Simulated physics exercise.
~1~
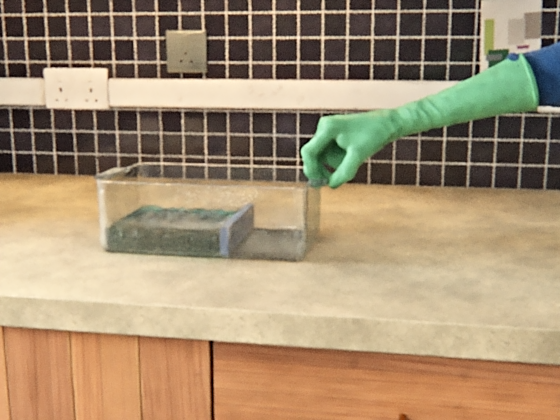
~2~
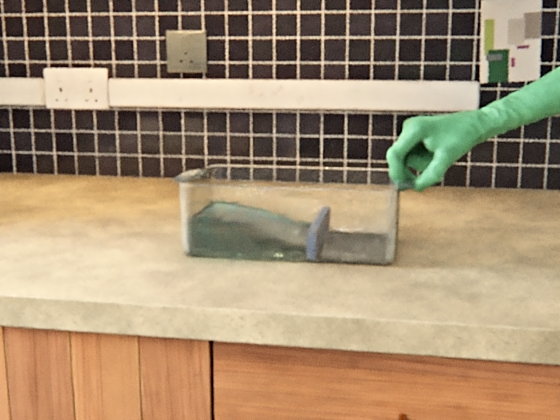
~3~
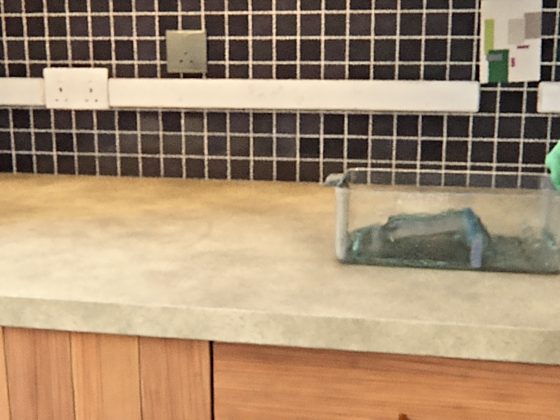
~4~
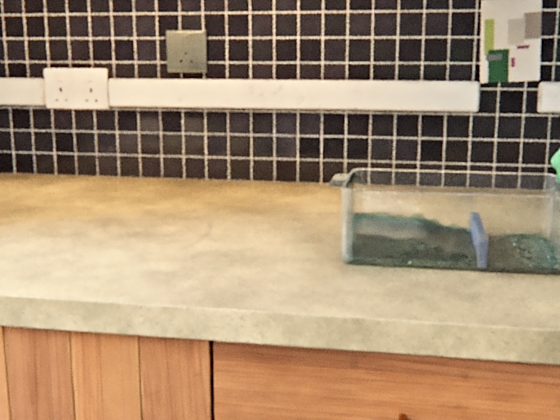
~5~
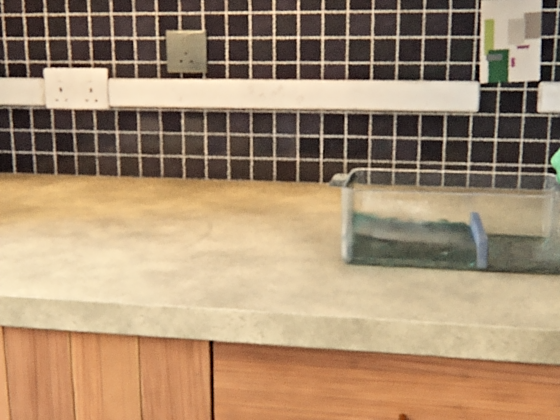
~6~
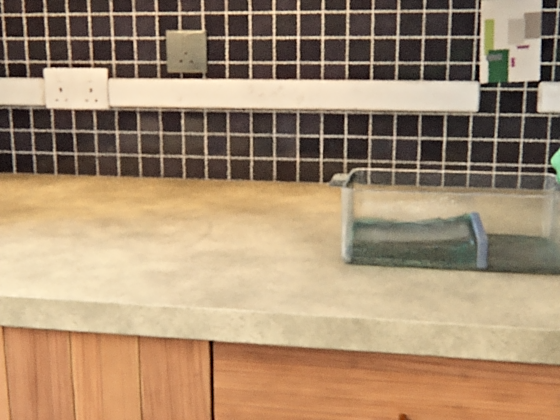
On a kitchen counter, a green-gloved hand pulls a divided glass box right, spilling some water over its divider before it rests.
